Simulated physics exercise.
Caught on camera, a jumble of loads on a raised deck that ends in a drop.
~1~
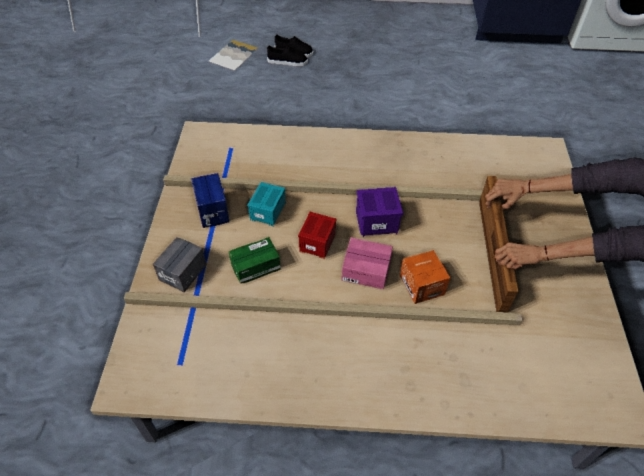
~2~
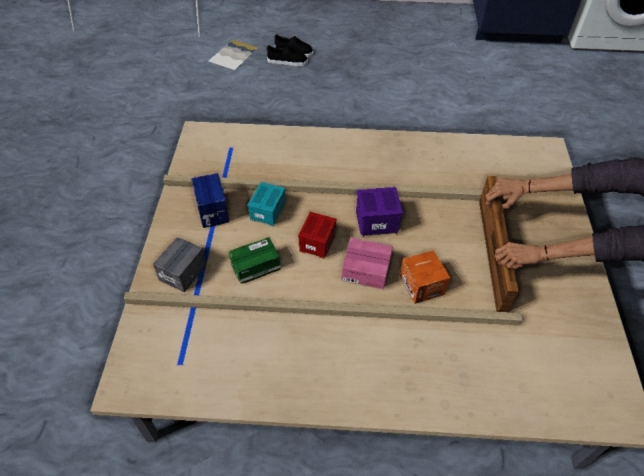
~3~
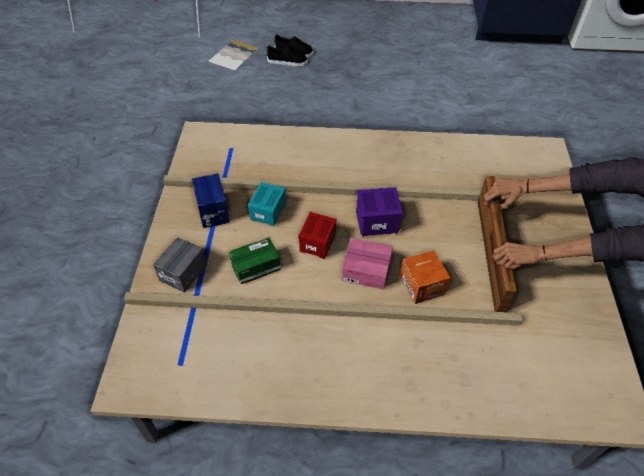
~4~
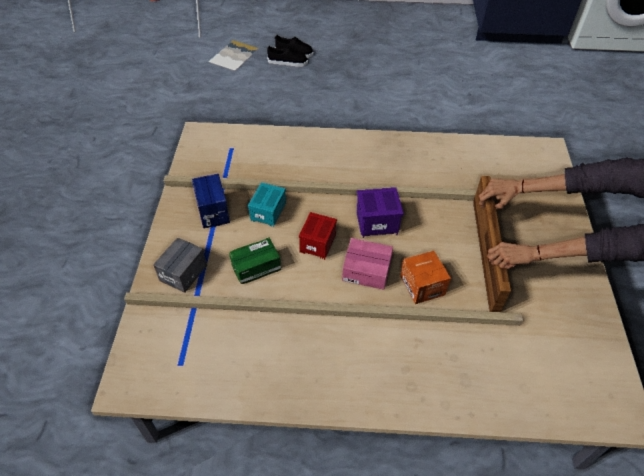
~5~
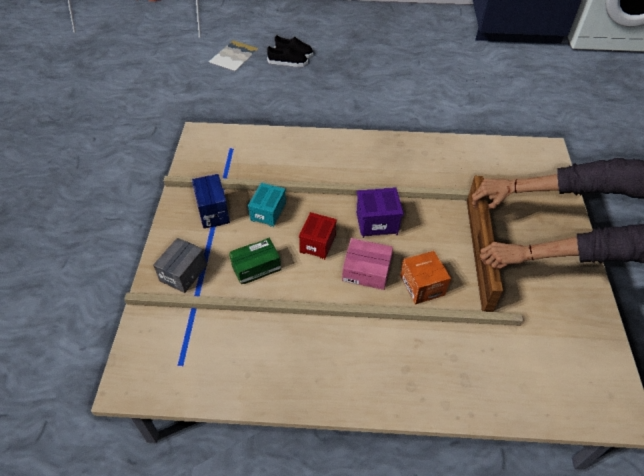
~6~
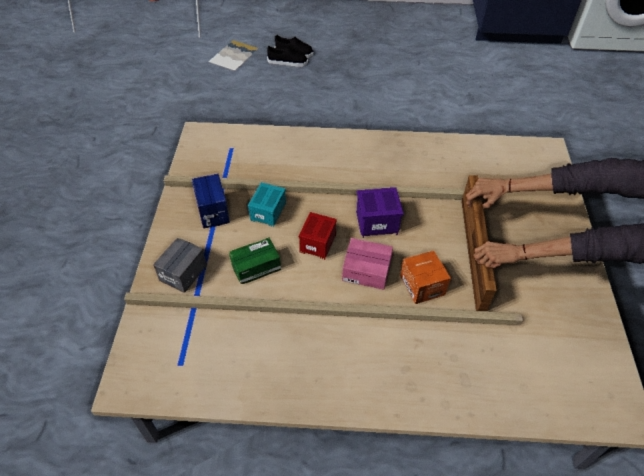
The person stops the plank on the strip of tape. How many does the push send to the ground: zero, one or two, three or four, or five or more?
In the end the number that fall off is three or four.
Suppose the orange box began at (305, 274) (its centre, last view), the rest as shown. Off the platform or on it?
Then it does not fall.
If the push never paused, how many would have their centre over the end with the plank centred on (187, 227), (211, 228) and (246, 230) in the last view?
In that order 5, 3 and 1.
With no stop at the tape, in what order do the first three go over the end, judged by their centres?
The order is the grey parcel, the green parcel, the blue parcel.
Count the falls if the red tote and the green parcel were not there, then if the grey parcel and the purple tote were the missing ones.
Fallen: 2, and 1 in the other try.
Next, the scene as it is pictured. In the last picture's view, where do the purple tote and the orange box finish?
About (195, 201), and the other about (185, 261).
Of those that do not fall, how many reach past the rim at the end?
Overhanging: 3.
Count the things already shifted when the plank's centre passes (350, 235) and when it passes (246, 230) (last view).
The counts are 5 and 8.
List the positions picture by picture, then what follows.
The first frame shows grey parcel (181, 264); blue parcel (211, 200); green parcel (255, 261); plank (497, 242); tape (209, 240).
The second frame shows blue parcel (211, 201); pink box (367, 263).
The third frame shows green parcel (255, 261); orange box (424, 277).
The fourth frame shows grey parcel (181, 265); turquoise tote (268, 205).
The fifth frame shows blue parcel (211, 201); red tote (318, 236).
The sixth frame shows grey parcel (181, 265); blue parcel (211, 201); green parcel (255, 261); plank (477, 241); tape (210, 240).
Soon after, none off yet; grey parcel at rest near (181, 265); blue parcel at rest near (211, 201); green parcel at rest near (255, 261).
After that, none off yet; grey parcel displaced about its own width near (154, 264); blue parcel at rest near (211, 201); green parcel displaced about its own width near (196, 252).
In the end, the number that fall off is three or four; gone, green parcel, blue parcel and grey parcel.
